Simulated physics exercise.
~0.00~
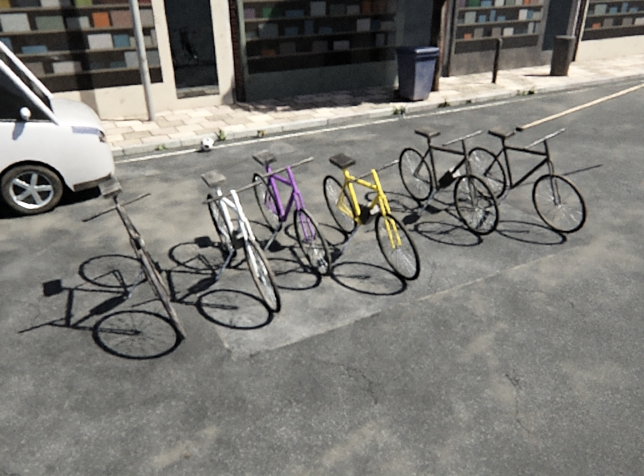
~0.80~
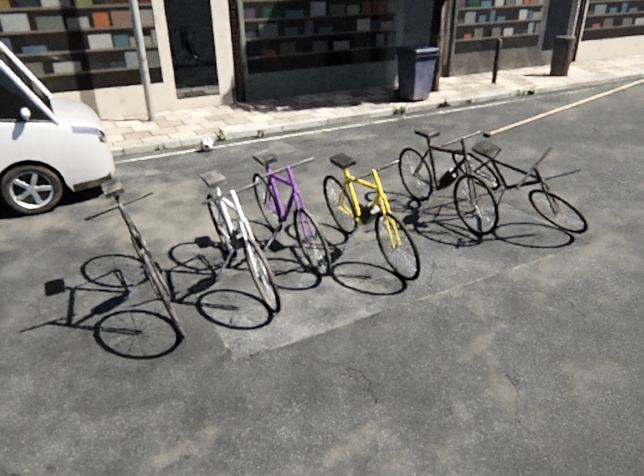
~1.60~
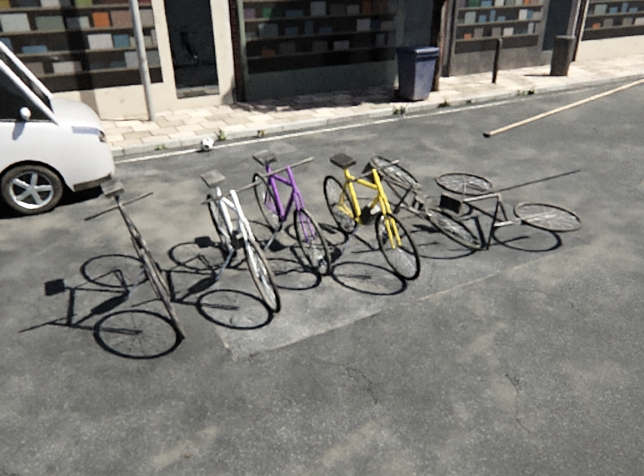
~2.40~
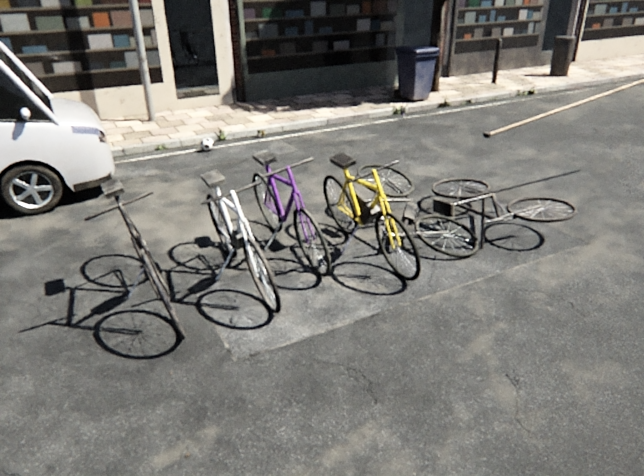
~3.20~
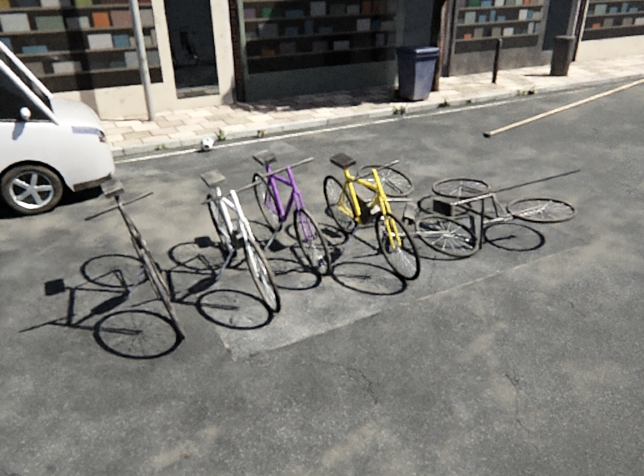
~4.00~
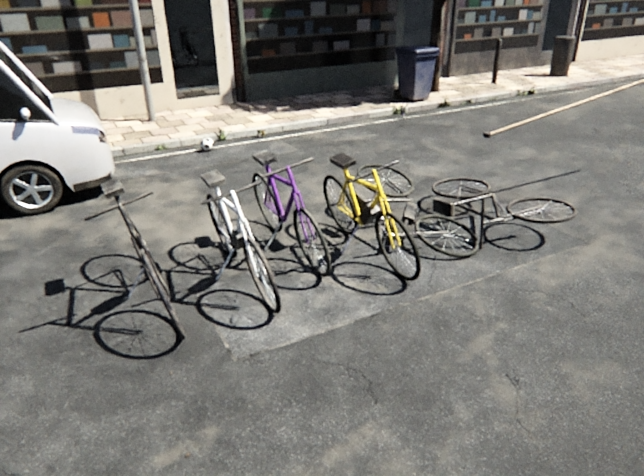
We see six bicycles standing in a row on a street as a pole shifts slightly at the right; the rightmost bicycle tips left onto its dark neighbour, and both go down, while the yellow, purple and two leftmost bicycles stay standing.
